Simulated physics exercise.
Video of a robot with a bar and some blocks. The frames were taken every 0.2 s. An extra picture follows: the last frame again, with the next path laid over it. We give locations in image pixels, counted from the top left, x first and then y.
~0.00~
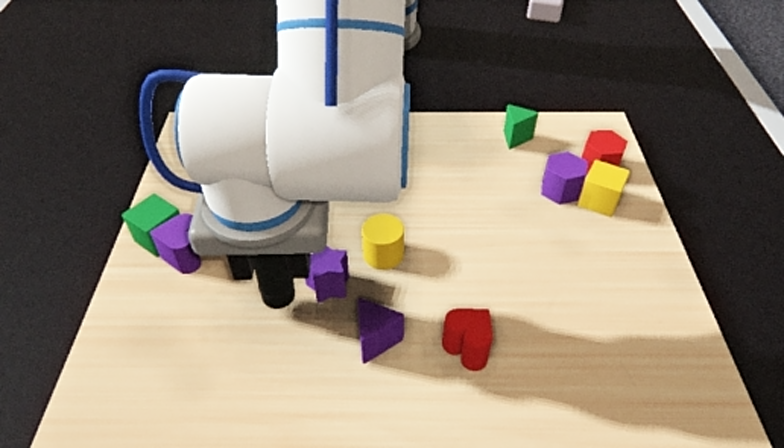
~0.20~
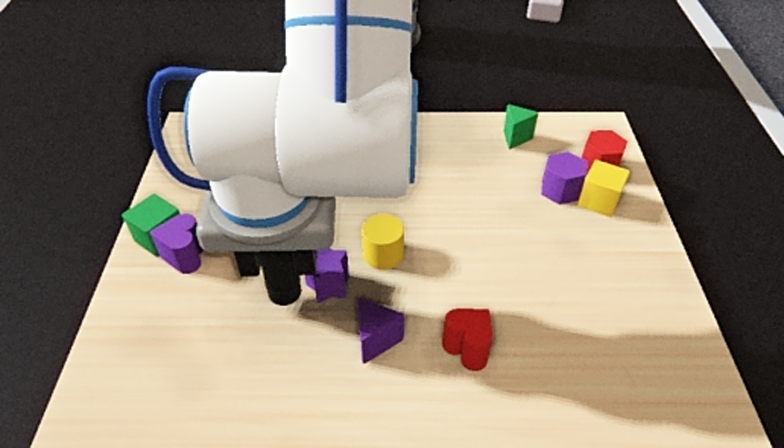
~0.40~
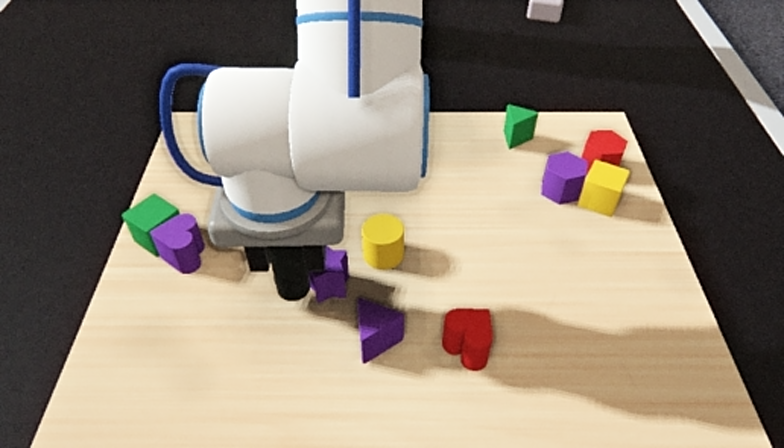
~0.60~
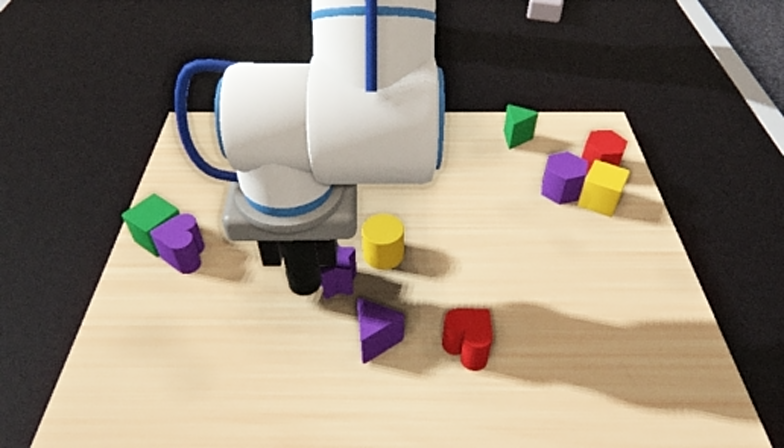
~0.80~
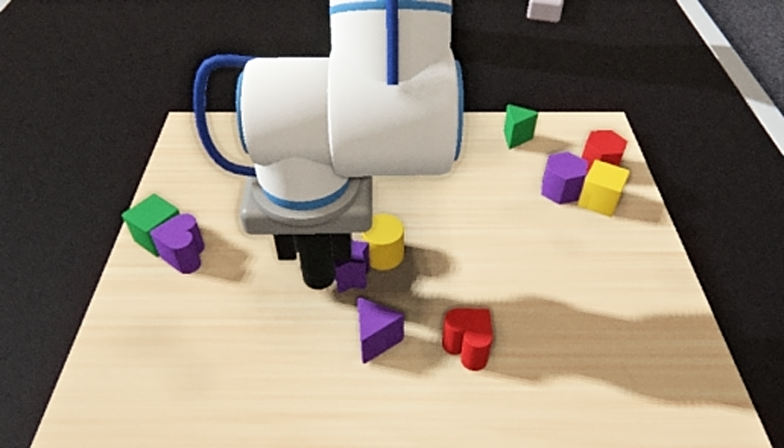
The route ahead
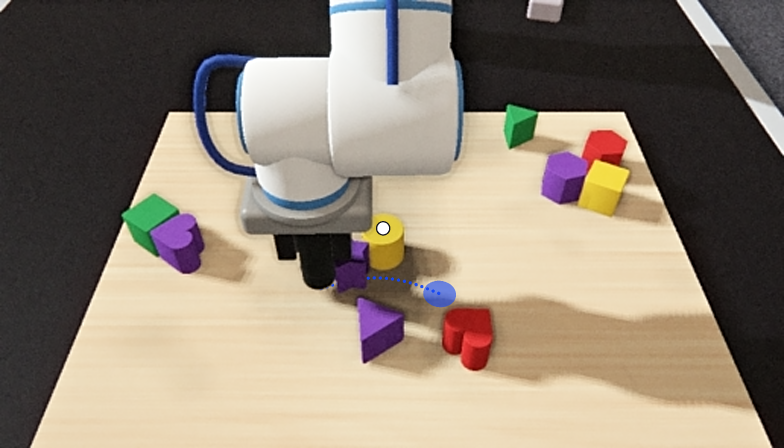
A white robot arm with a black bar moved a short way right across a wooden table, nudging the purple star block toward the yellow cylinder while the other blocks stayed put.
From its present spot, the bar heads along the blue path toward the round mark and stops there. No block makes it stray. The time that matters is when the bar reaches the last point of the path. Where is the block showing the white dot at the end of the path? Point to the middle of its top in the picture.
The answer is (422, 208).
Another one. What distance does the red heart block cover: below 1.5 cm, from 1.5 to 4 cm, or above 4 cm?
The best fit is under 1.5 cm.
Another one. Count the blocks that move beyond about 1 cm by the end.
Moved: Exactly two.
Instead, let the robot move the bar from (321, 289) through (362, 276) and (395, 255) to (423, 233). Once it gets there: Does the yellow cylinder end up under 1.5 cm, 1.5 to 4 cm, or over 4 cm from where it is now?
Of the three bands, it's over 4 cm.
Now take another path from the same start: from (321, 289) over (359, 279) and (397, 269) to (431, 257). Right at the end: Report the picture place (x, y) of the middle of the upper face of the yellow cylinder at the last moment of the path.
It is going to be at (443, 192).
Drawn move, from (321, 289) over (361, 279) and (401, 281) to (440, 294); the dot is on the yellow cylinder.
What follows on the original path. One third of the way, bar at (360, 268); purple star block at (390, 243); yellow cylinder at (406, 217).
Two thirds of the way, bar at (402, 270); purple star block at (427, 235), turned 30° anticlockwise; yellow cylinder at (422, 208).
At the end, bar at (441, 283); purple star block at (432, 235), turned 40° anticlockwise; yellow cylinder at (422, 208); red heart block still.
